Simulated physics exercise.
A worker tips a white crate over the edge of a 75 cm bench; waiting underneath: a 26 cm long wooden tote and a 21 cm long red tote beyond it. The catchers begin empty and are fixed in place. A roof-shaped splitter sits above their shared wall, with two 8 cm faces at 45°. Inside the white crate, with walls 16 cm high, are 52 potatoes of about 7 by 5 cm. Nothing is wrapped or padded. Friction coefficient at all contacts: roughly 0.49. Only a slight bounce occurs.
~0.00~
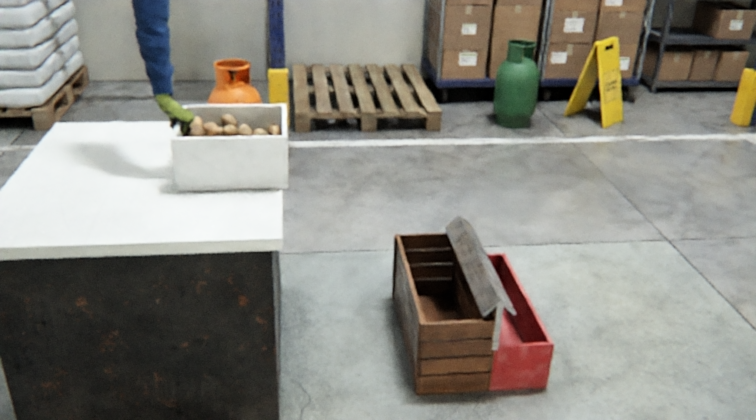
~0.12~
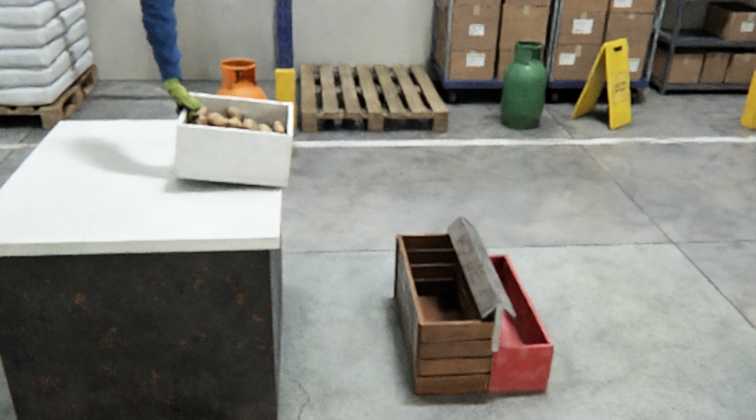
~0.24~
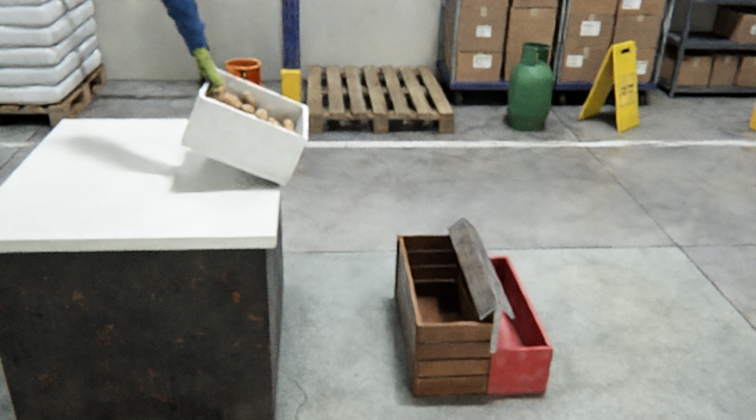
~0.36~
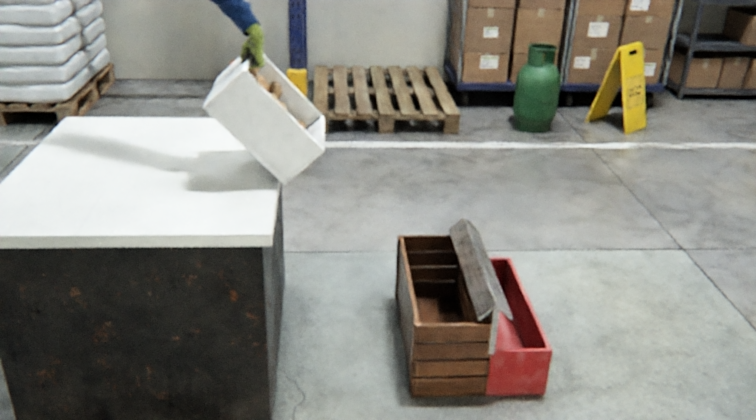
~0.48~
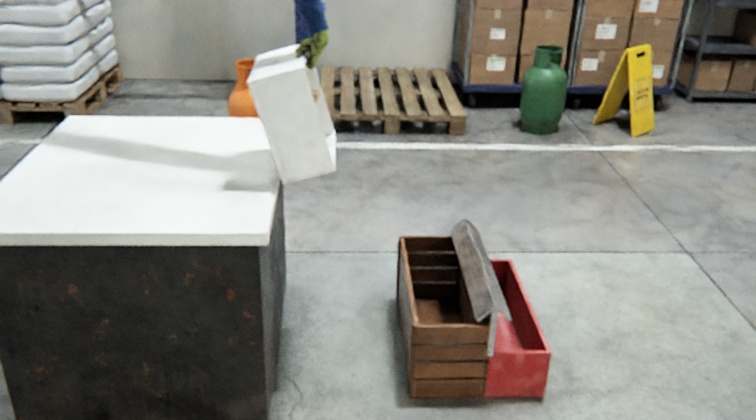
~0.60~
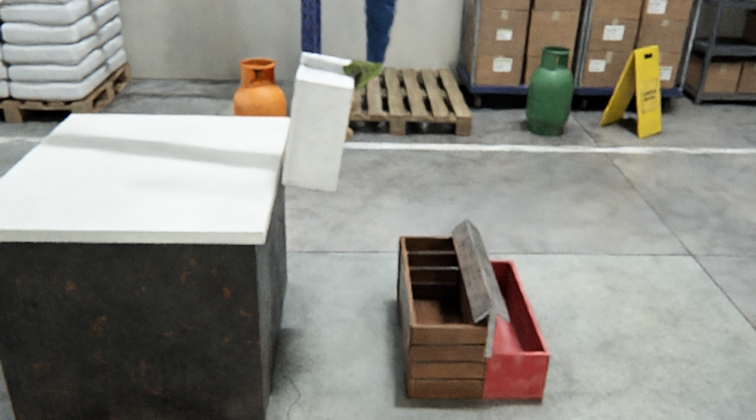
In a warehouse, a gloved hand tilted a white crate of potatoes at the edge of a white-topped bench until it stood on end, beside brown and red wooden boxes on the floor.
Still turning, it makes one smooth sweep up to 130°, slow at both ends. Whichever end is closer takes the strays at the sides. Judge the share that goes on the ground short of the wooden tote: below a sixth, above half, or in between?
Looks like the larger part ends up there.
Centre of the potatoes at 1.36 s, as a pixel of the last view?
I'd place it about (381, 339) in the last view.
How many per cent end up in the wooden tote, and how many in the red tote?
Shares: Approx. 35 % and 0 %.
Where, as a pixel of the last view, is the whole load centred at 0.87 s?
Centre estimate - approximately (378, 222).
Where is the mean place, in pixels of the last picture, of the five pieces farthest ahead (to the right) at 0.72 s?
At about (385, 182).
After 0.72 s, tilt 119°; 37 still in the white crate and 15 in the air.
After 0.87 s, tilt 130°; 6 still in the white crate, 5 in the wooden tote, 1 on the ground short of the wooden tote and 40 in the air.
After 1.09 s, tilt 130°; 14 in the wooden tote, 20 on the ground short of the wooden tote and 18 in the air.
Outcome (at 1.36 s), 17 in the wooden tote and 35 on the ground short of the wooden tote. Asked share, 35 of 52, 67 per cent.
